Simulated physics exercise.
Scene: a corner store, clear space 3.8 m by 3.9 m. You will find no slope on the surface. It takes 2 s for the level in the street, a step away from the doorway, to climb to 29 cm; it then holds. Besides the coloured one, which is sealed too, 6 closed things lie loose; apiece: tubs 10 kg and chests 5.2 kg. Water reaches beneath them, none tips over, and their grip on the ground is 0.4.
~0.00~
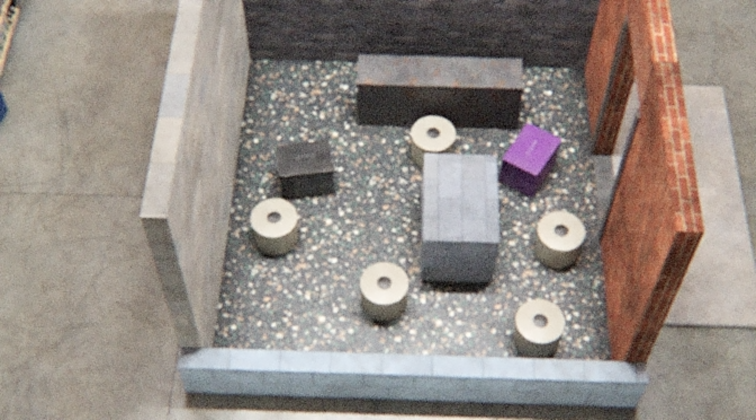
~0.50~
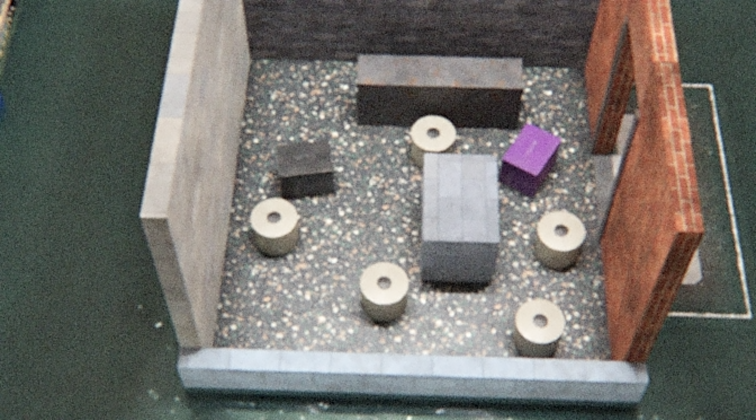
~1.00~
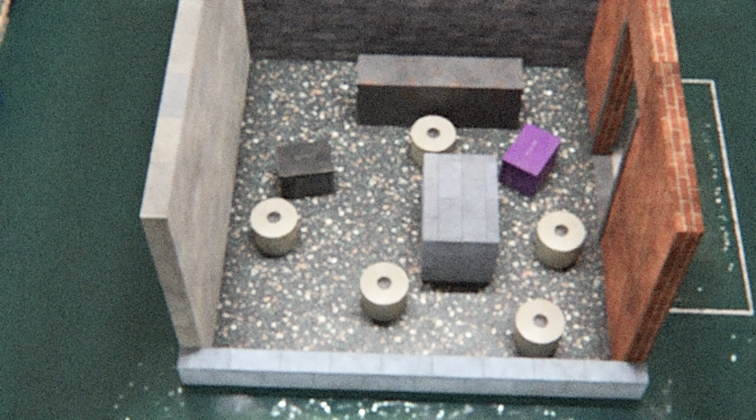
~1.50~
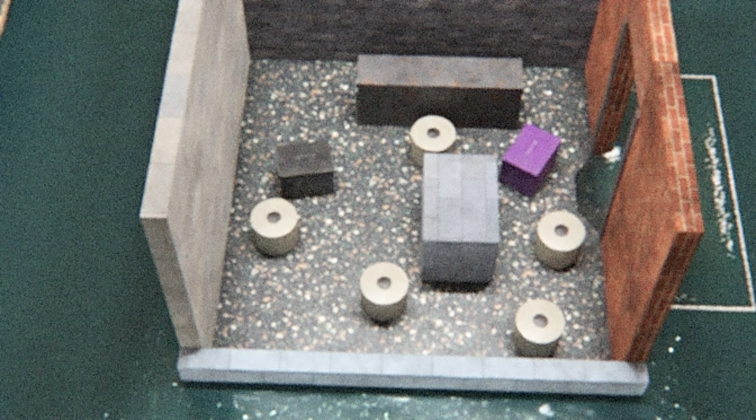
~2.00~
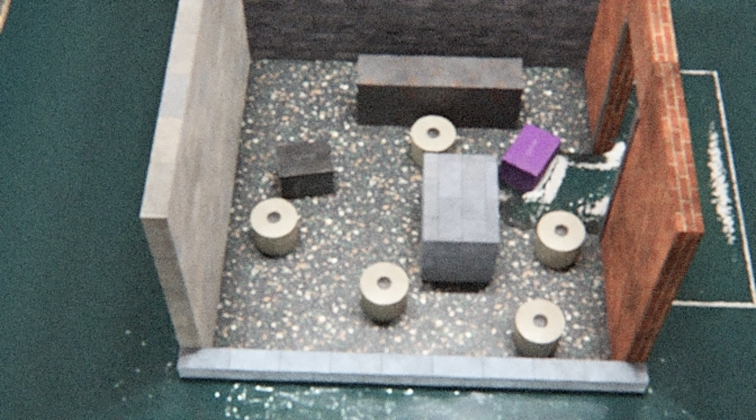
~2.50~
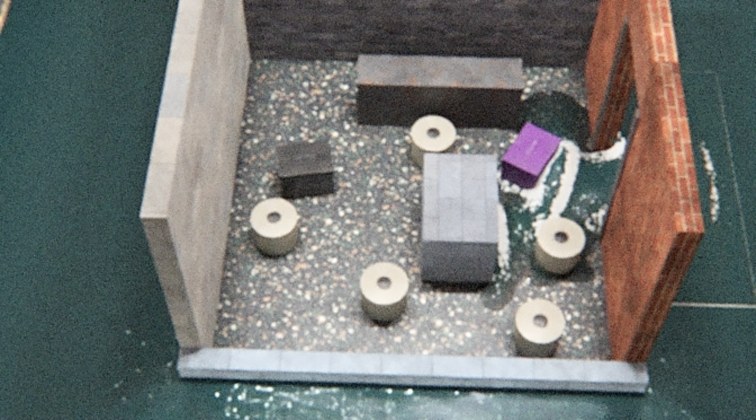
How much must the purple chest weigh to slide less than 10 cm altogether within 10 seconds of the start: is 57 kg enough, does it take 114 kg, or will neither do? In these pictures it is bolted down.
My call: It requires the heavier amount.
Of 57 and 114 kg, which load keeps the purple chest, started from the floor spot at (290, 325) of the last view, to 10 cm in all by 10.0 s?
So both weights work.
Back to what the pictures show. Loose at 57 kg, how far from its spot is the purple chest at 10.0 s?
Around 200 centimetres out of place.
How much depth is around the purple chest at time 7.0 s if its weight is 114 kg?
About 15 cm.
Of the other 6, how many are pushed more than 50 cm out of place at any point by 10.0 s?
5.
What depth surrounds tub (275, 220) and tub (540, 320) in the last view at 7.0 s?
Roughly 5 and 14 cm.
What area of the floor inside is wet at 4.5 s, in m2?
Wet: Near 8.0 m2.
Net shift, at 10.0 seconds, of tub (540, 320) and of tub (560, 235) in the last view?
They sit 60 cm and 300 cm away, in the order given.
After 3.5 s the purple chest would be 57 cm from its start with 57 kg and 0 cm from its start with 114 kg; 11 cm of water round it then.
After 4.5 s the purple chest would be 95 cm from its start with 57 kg and 0 cm from its start with 114 kg; 12 cm of water round it then.
After 7.0 s the purple chest would be 184 cm from its start with 57 kg and 0 cm from its start with 114 kg; 15 cm of water round it then.
After 10.0 s the purple chest would be 184 cm from its start with 57 kg and 0 cm from its start with 114 kg; 20 cm of water round it then.
